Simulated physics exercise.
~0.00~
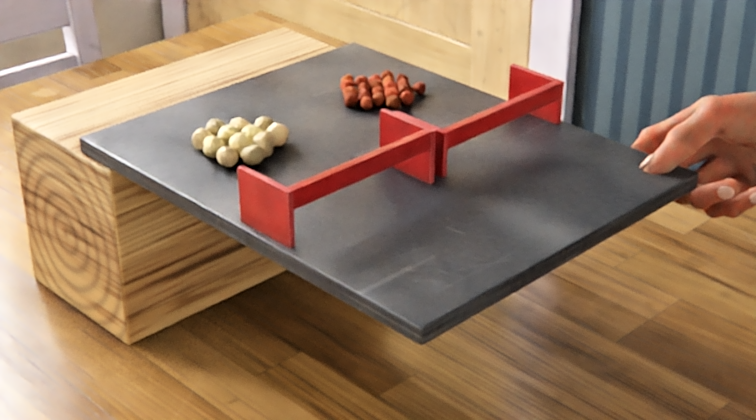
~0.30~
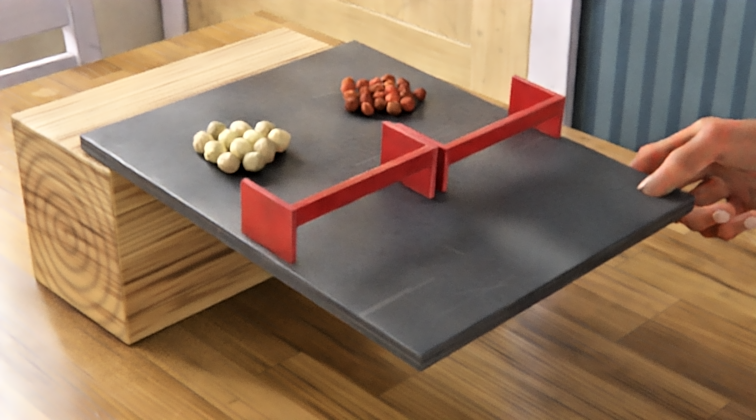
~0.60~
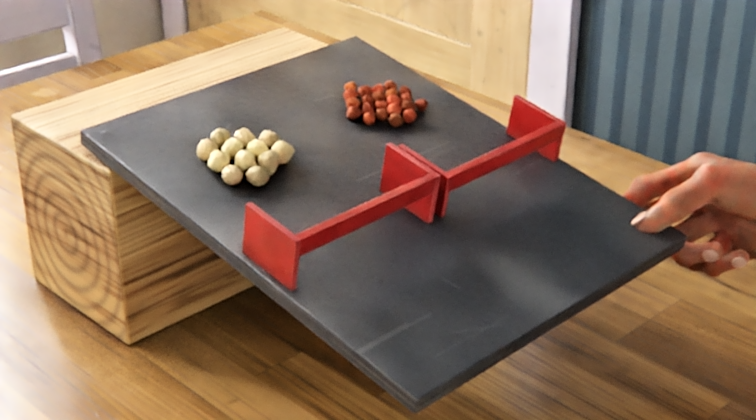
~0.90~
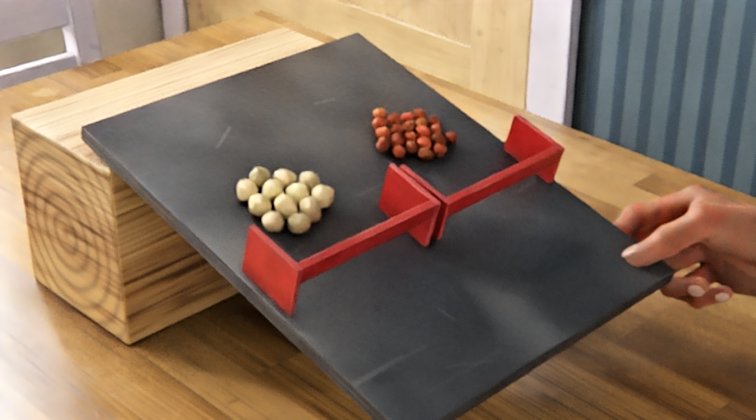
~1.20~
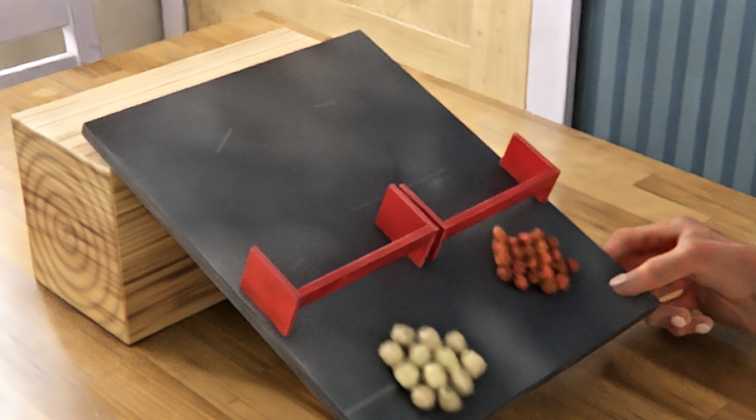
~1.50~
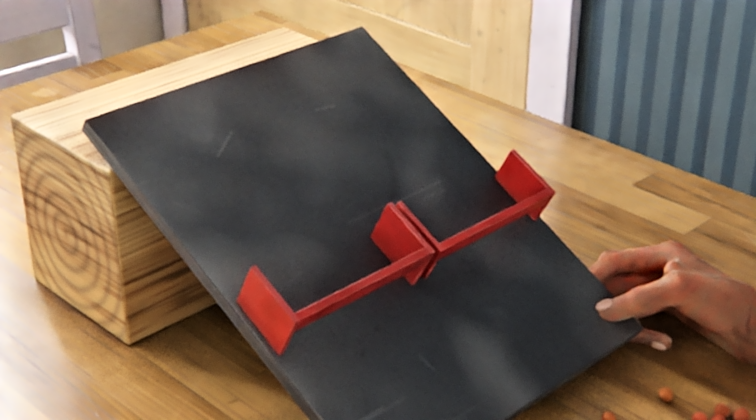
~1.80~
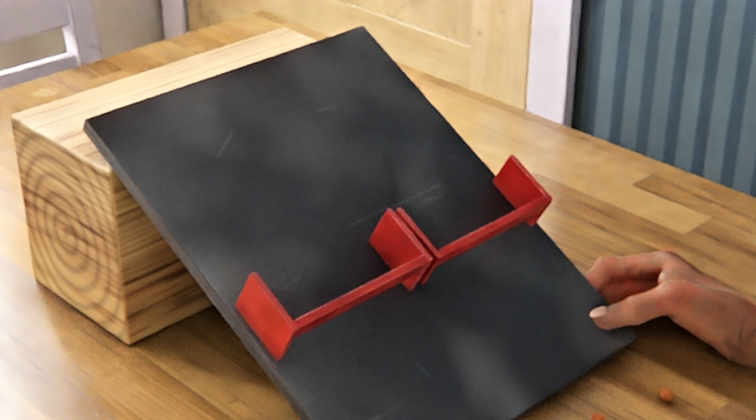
The clip shows a hand lowering one end of a dark board propped on a wooden block, with pale balls and smaller reddish ones above two red gates. As the slope steepens, both groups roll down through the gates and off the board, which ends steeply tilted.
